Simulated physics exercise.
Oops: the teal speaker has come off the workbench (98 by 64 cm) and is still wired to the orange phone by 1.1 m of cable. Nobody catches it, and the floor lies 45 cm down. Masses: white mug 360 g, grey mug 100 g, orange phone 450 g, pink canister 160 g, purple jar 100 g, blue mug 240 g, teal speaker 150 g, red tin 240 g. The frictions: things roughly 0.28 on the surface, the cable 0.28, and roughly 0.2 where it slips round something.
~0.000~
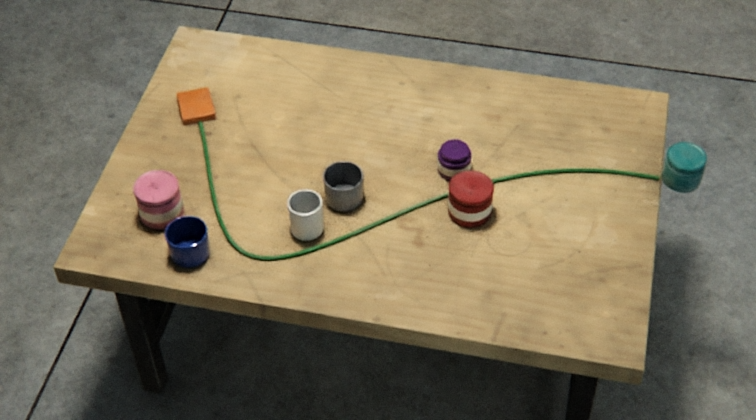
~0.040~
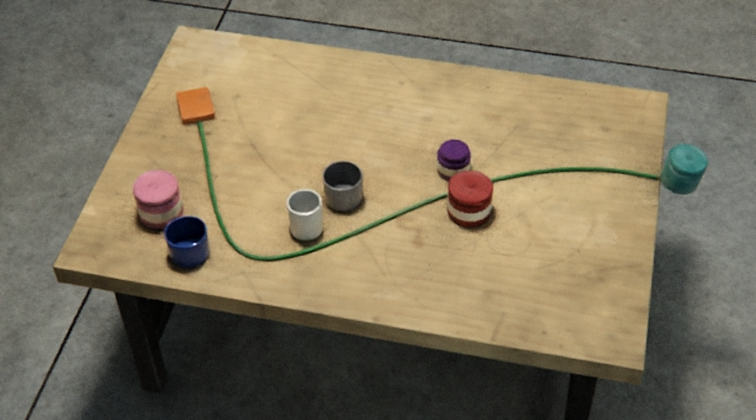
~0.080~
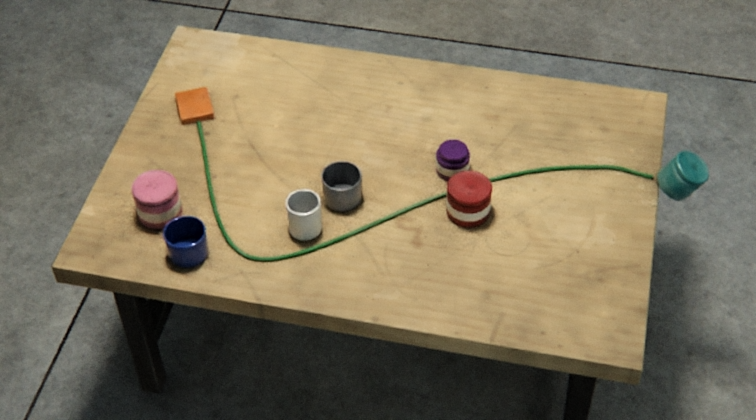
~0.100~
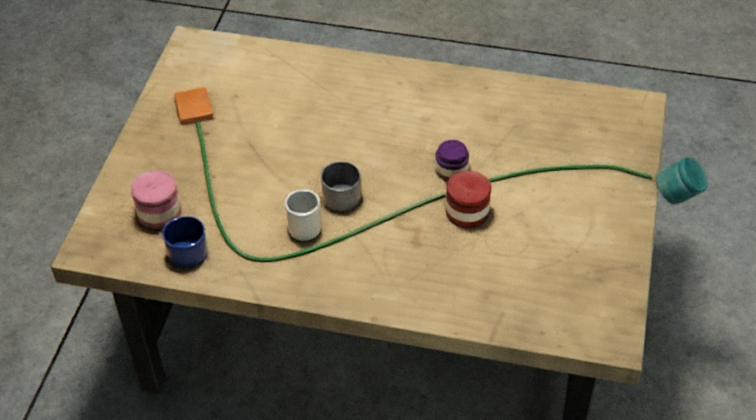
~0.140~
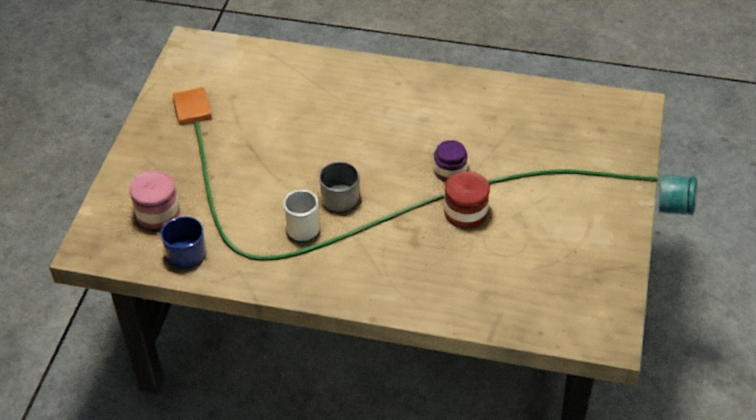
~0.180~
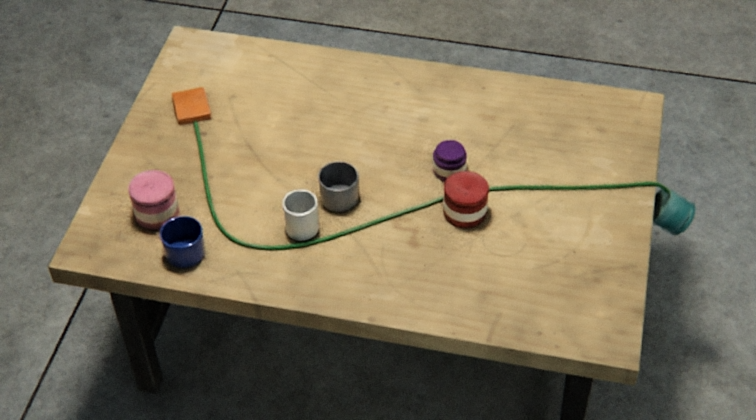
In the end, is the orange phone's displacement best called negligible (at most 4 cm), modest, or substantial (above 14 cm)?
I'd predict it relocates almost not at all.
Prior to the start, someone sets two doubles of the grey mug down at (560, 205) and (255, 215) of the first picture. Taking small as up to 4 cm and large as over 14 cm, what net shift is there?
Result, in order: Minor / major.
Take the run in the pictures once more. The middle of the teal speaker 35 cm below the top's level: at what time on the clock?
Not at all.
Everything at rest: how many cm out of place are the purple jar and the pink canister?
Final offset from start: Purple jar = 0 cm, pink canister = 0 cm.
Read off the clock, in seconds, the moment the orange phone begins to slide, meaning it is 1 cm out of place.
The orange phone gets there close to 0.46 s.
At 0.4 s, the cable's tail end at (201, 124); orange phone 1 cm off its start, teal speaker over the edge, white mug 3 cm off its start.
At 0.7 s, the cable's tail end at (204, 125); orange phone 1 cm off its start, teal speaker over the edge, white mug 4 cm off its start.
At 0.9 s, the cable's tail end at (204, 125); orange phone 1 cm off its start at (196, 106), teal speaker over the edge, white mug 5 cm off its start at (311, 181).
At 1.2 s, the cable's tail end at (204, 125); orange phone 1 cm off its start, teal speaker over the edge, white mug 5 cm off its start.
At 2.4 s, the cable's tail end at (204, 125); orange phone 1 cm off its start at (196, 106), teal speaker over the edge, white mug 5 cm off its start at (311, 181), grey mug 2 cm off its start at (344, 170).
